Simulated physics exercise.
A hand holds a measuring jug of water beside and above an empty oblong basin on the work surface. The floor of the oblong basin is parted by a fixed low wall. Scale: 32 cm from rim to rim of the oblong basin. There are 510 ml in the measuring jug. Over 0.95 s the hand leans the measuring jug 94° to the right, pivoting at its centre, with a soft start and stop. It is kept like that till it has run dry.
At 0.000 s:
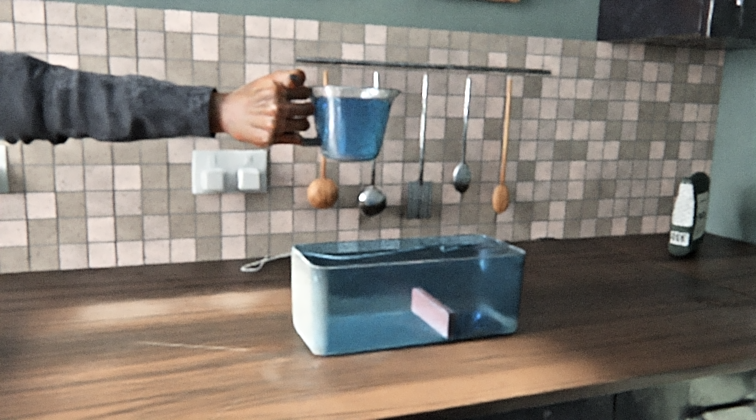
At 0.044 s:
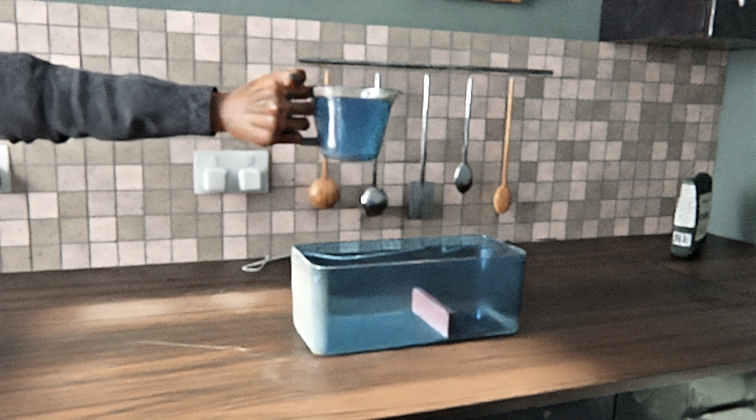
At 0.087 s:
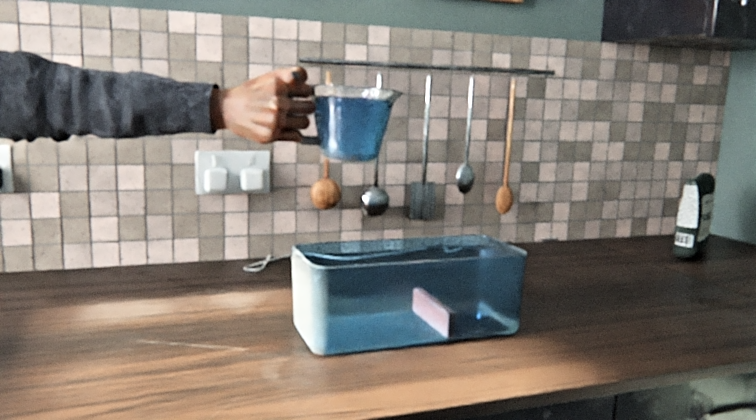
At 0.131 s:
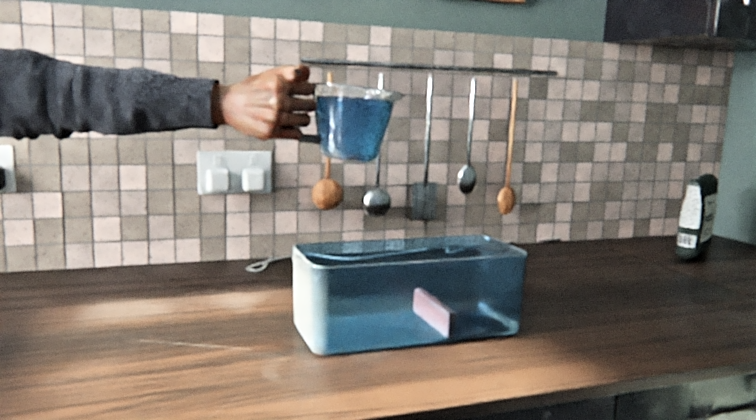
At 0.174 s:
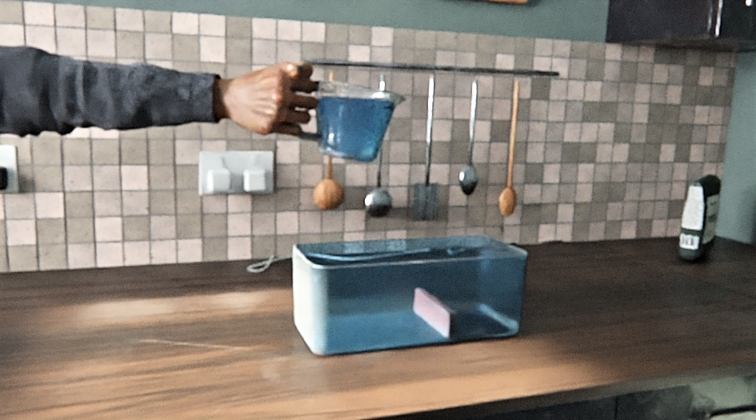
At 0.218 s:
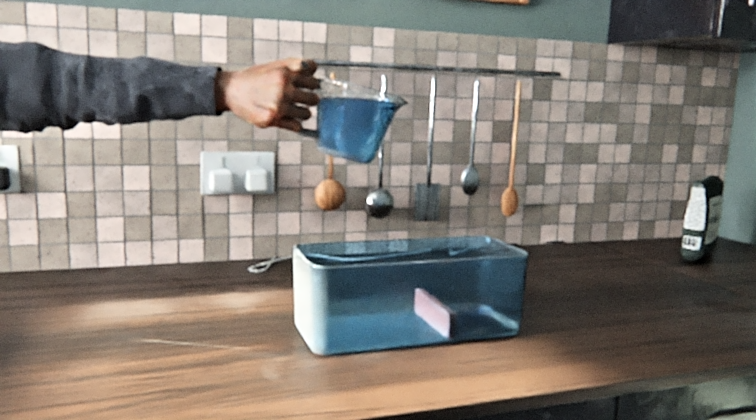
A hand in a dark grey sleeve, reaching in from the left, holds a clear measuring jug of blue water above an oblong, blue-tinted see-through basin with a small pink block showing in it. They are seen from the front on a brown wooden worktop, before beige tiles, hanging utensils, a white socket and a dark bottle. The jug slowly leans slightly rightward while the view drifts very slightly.
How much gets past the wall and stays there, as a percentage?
The far part has some 62 per cent.
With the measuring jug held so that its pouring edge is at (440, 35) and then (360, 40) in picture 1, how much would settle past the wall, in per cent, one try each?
First 55, then 10 per cent.
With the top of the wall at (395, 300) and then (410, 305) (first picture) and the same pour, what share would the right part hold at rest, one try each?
First 95, then 90 per cent.
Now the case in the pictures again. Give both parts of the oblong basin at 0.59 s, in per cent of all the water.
Near 1 on the left, 5 on the right.
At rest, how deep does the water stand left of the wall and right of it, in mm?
Some 8 mm on the left and 22 mm on the right.
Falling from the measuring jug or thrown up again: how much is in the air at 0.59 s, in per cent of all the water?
Near 28 in a hundred.
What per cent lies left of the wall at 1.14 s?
Some 34 per cent.
By 0.59 s the tilt is 64° and 67 per cent is still to pour, 1 is left of the wall and 5 right of it.
By 0.86 s the tilt is 92° and 15 per cent is still to pour, 12 is left of the wall and 50 right of it.
By 1.14 s the tilt is 94° and 1 per cent is still to pour, 34 is left of the wall and 62 right of it.
By 1.45 s the tilt is 94° and 0 per cent is still to pour, 36 is left of the wall and 62 right of it.
At rest 36 per cent lies left of the wall, 62 right of it and 2 outside.
